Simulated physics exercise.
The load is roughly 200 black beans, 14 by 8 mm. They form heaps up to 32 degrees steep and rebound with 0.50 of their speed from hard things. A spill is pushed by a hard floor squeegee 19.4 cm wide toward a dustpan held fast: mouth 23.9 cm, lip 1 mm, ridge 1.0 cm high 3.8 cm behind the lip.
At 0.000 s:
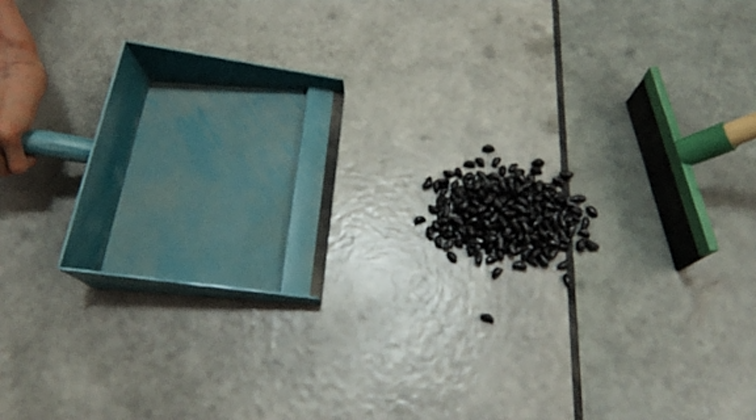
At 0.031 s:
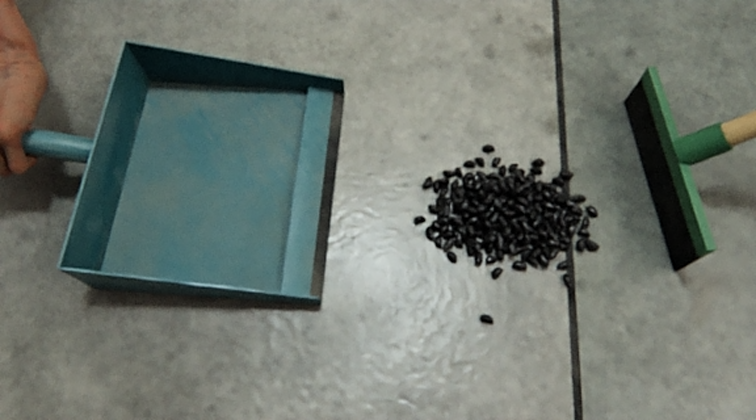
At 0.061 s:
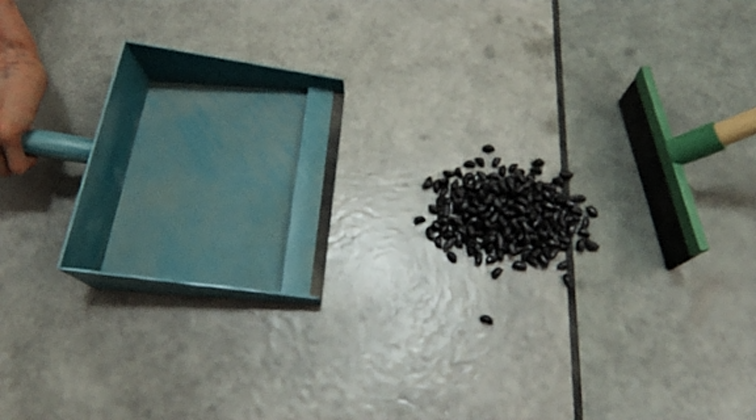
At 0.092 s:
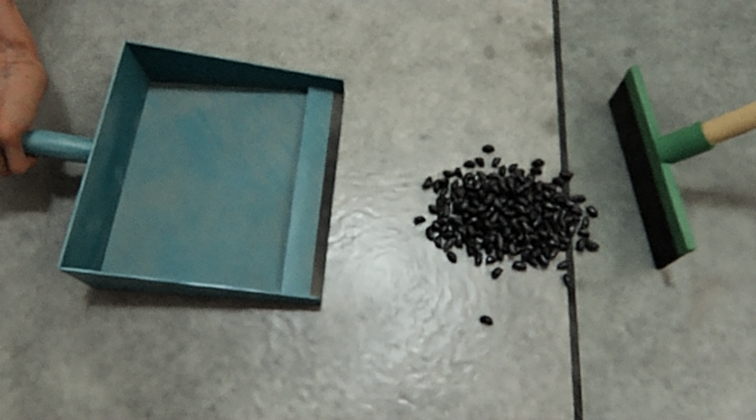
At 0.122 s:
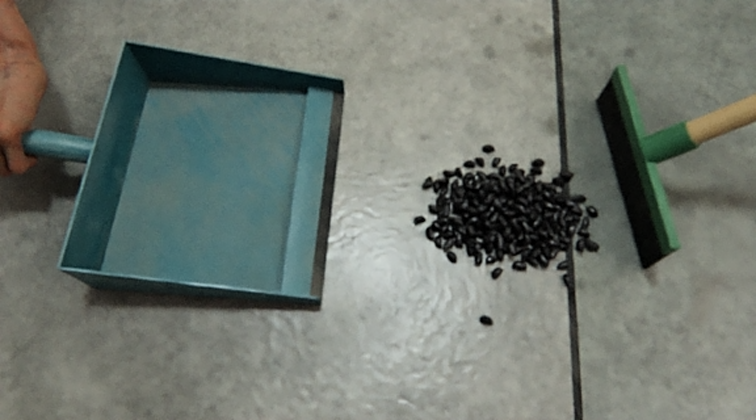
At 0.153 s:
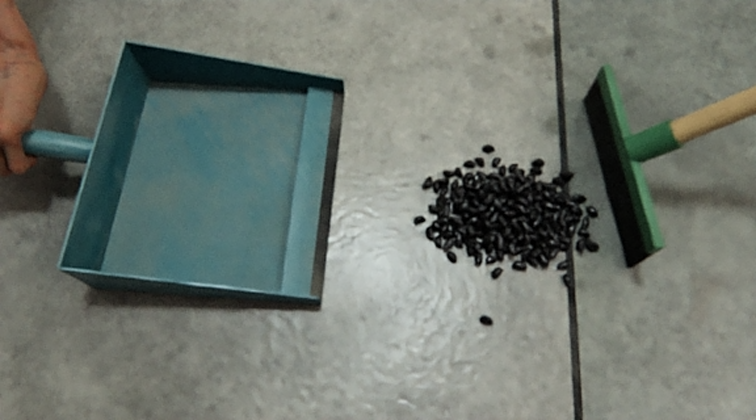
A green squeegee slides left across the gray floor, drawing close to the scattered black beans.
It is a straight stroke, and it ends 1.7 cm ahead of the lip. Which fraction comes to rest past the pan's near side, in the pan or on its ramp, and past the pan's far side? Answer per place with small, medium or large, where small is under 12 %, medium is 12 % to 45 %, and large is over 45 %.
Past the pan's near side small, in the pan or on its ramp medium, past the pan's far side small.
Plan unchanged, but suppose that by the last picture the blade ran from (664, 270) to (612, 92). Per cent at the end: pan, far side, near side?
That ends as pan 25, far 0, and near 30.
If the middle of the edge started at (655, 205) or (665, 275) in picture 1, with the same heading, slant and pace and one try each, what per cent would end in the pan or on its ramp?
First try about 30 per cent, second about 35 per cent.
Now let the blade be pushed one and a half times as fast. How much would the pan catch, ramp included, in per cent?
About 30 per cent.
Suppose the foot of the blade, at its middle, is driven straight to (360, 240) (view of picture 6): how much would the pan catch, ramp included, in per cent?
About 35 per cent.
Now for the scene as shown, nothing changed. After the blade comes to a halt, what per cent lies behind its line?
Roughly 20 per cent of it.
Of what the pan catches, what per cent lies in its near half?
Roughly 50 percent.
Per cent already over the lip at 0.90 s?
I'd say some 25 per cent.
After 0.42 s, middle of the blade 16 cm from the lip; 0 % over the lip, far side 0 %, near side 0 %.
Then, at 0.60 s, middle of the blade 8 cm from the lip; 0 % over the lip, far side 0 %, near side 5 %.
After 0.90 s, middle of the blade 3 cm from the lip; 25 % over the lip, far side 0 %, near side 5 %.
At rest (1.8 s), near side 5 %, pan 25 %, far side 0 %, in front of the lip or behind the blade 70 %.
